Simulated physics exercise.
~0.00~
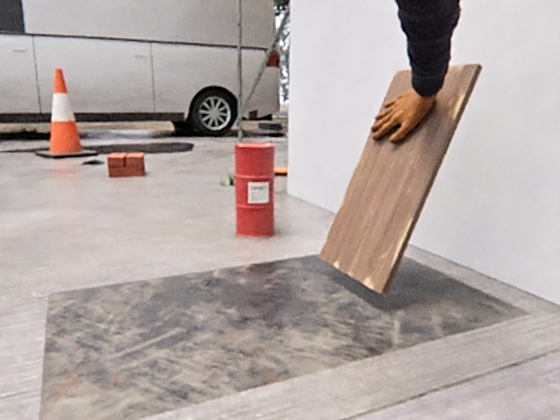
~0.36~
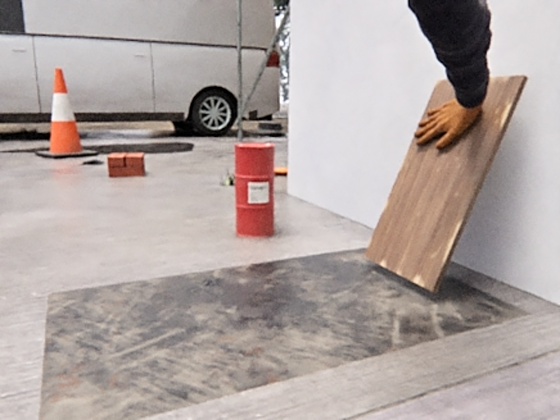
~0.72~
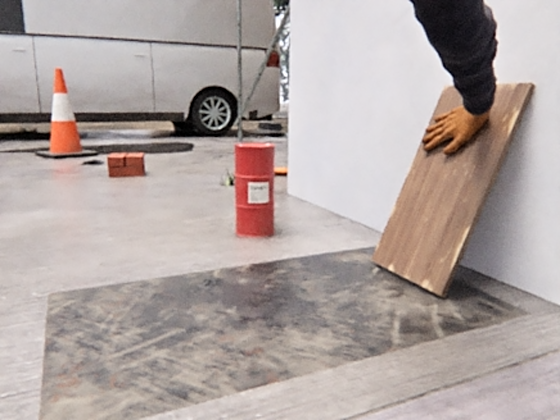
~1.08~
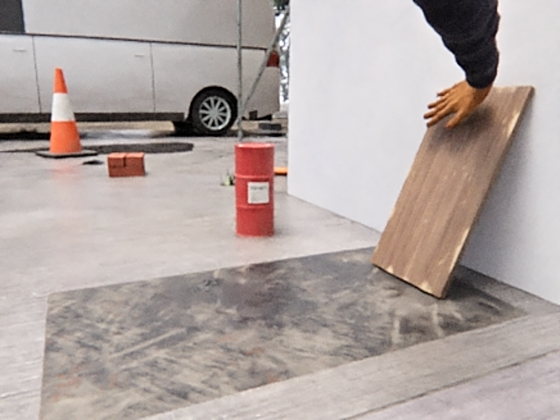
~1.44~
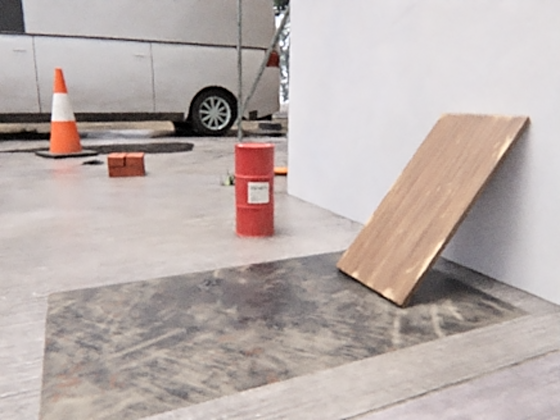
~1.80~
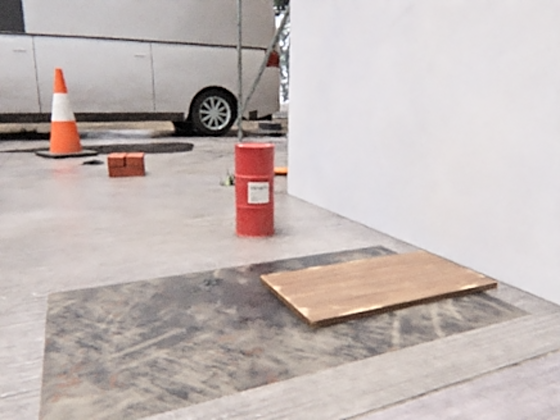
Against a white wall, a gloved hand leans a brown board, which slides down flat.
